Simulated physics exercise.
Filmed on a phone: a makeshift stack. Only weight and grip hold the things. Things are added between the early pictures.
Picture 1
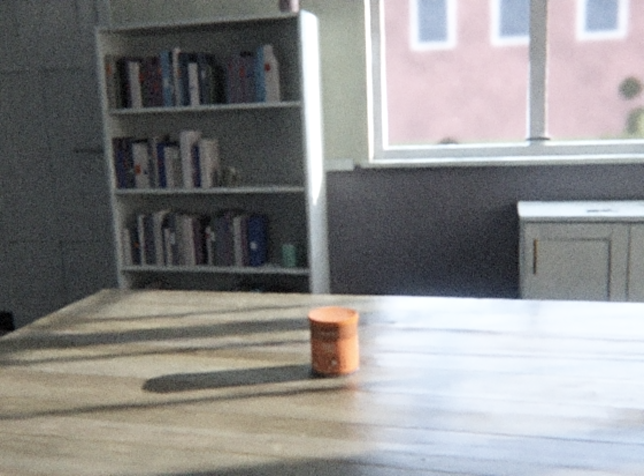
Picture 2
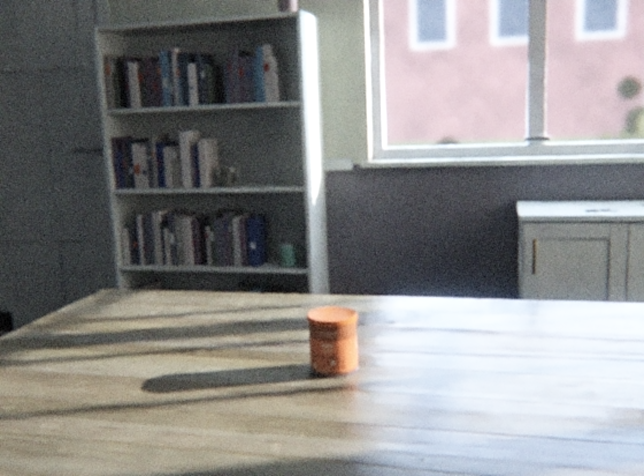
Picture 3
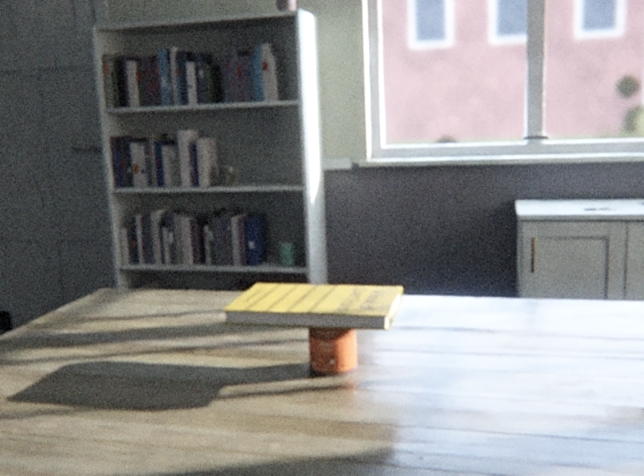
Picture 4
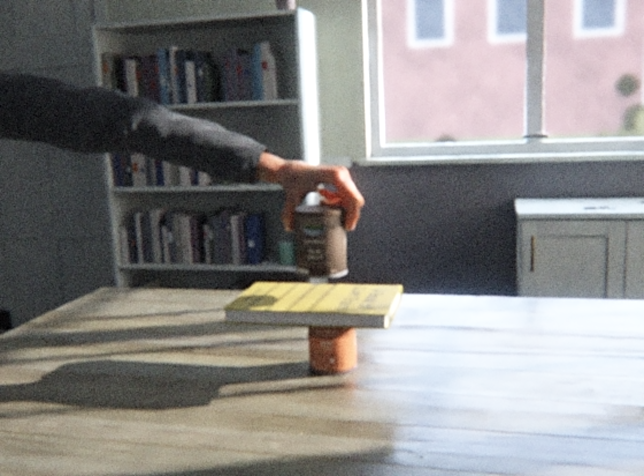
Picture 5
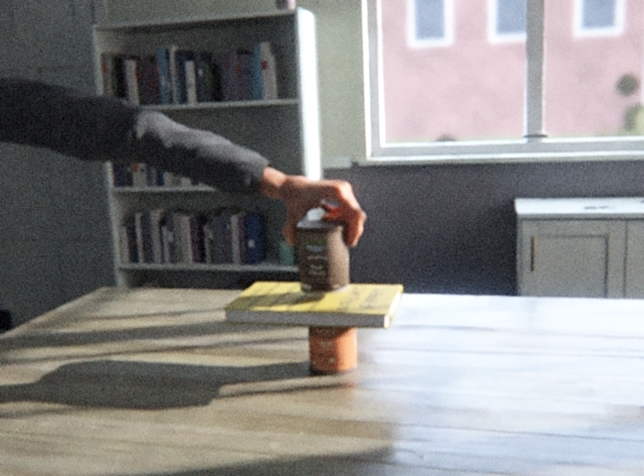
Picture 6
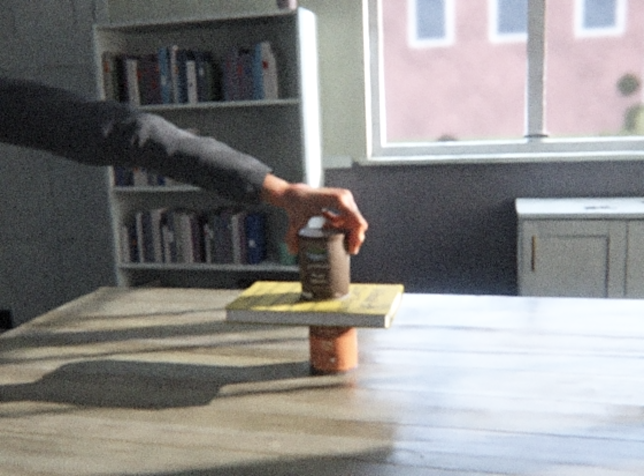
At first, a small orange tin stands alone on a sunlit wooden table, with a bookshelf and window behind it. Then a yellow book appears flat on top of the tin. An arm reaches in from the left and lowers a brown tin onto the book, the hand still gripping it.
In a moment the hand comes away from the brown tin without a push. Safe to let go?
The stack holds.
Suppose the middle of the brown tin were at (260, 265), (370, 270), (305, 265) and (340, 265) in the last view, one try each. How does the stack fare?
In the first case it loses its balance; in the second case it keeps its balance; in the third case it keeps its balance; in the fourth case it keeps its balance.
Then, 0.80 s past the last view, nothing moves.
Then, 1.70 s past the last view, brown tin resting near (324, 264).
Finally, all 3 still in place. Final places as the last picture's camera would see them, brown tin near (323, 264). The stack stays up.
